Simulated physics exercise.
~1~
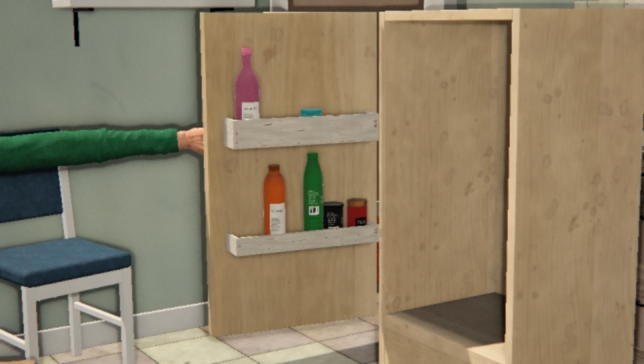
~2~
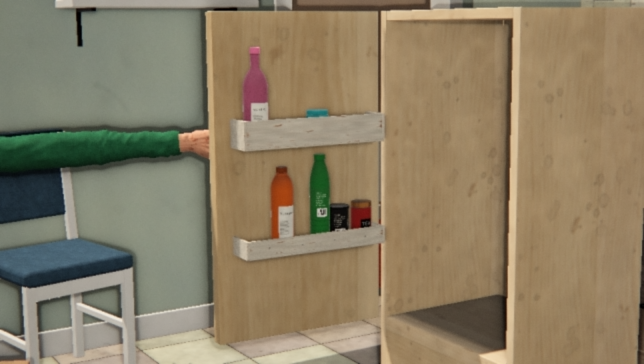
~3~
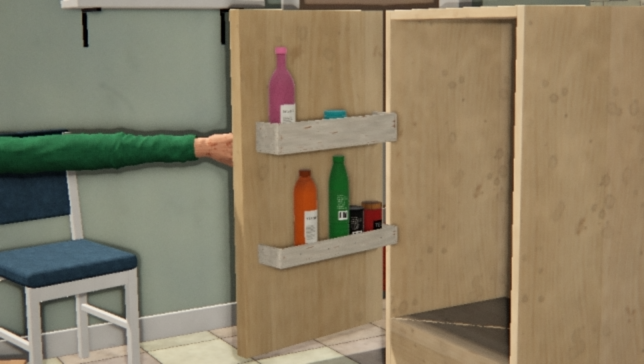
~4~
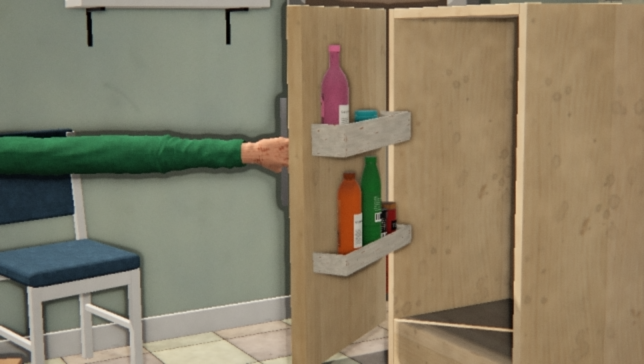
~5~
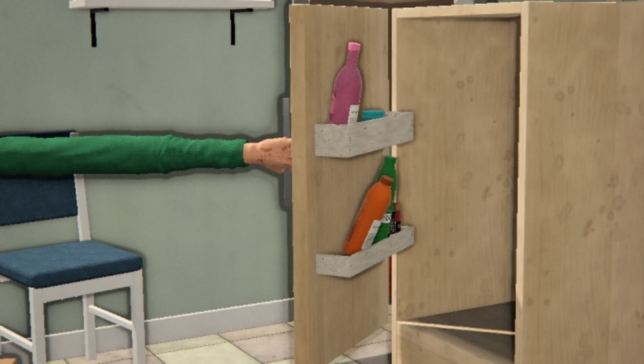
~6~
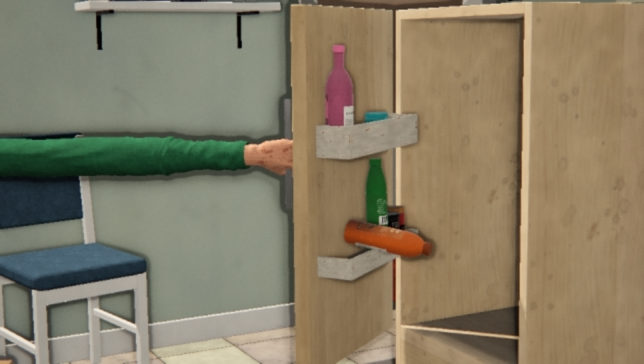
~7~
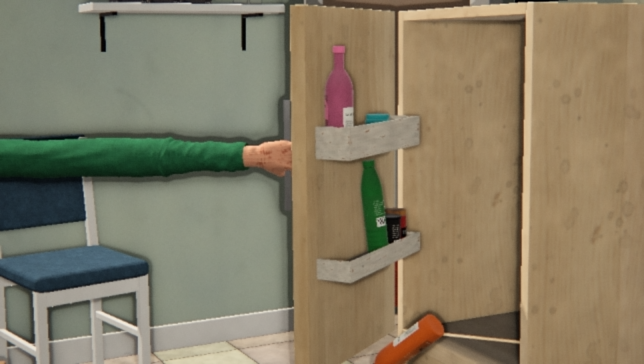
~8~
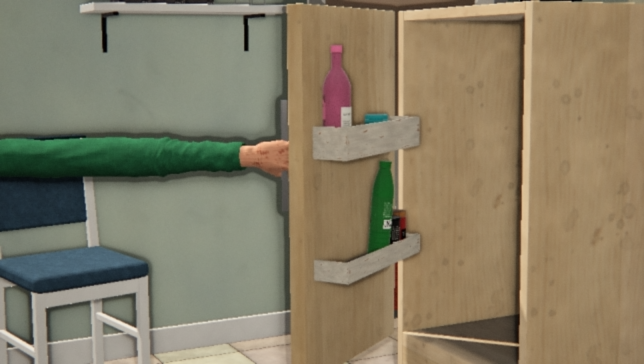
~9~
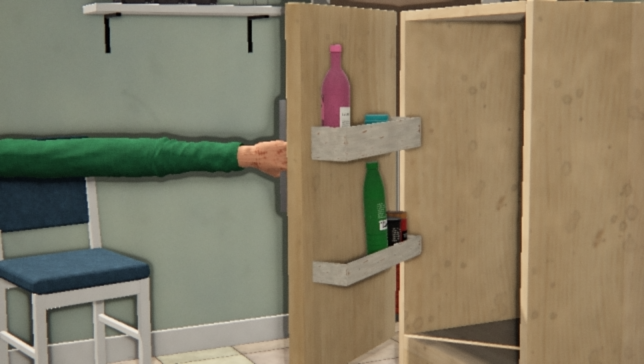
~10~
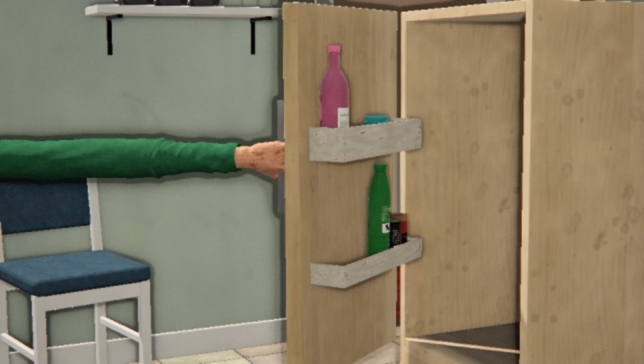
In a kitchen, a hand stops the swinging larder door and the orange bottle topples out.
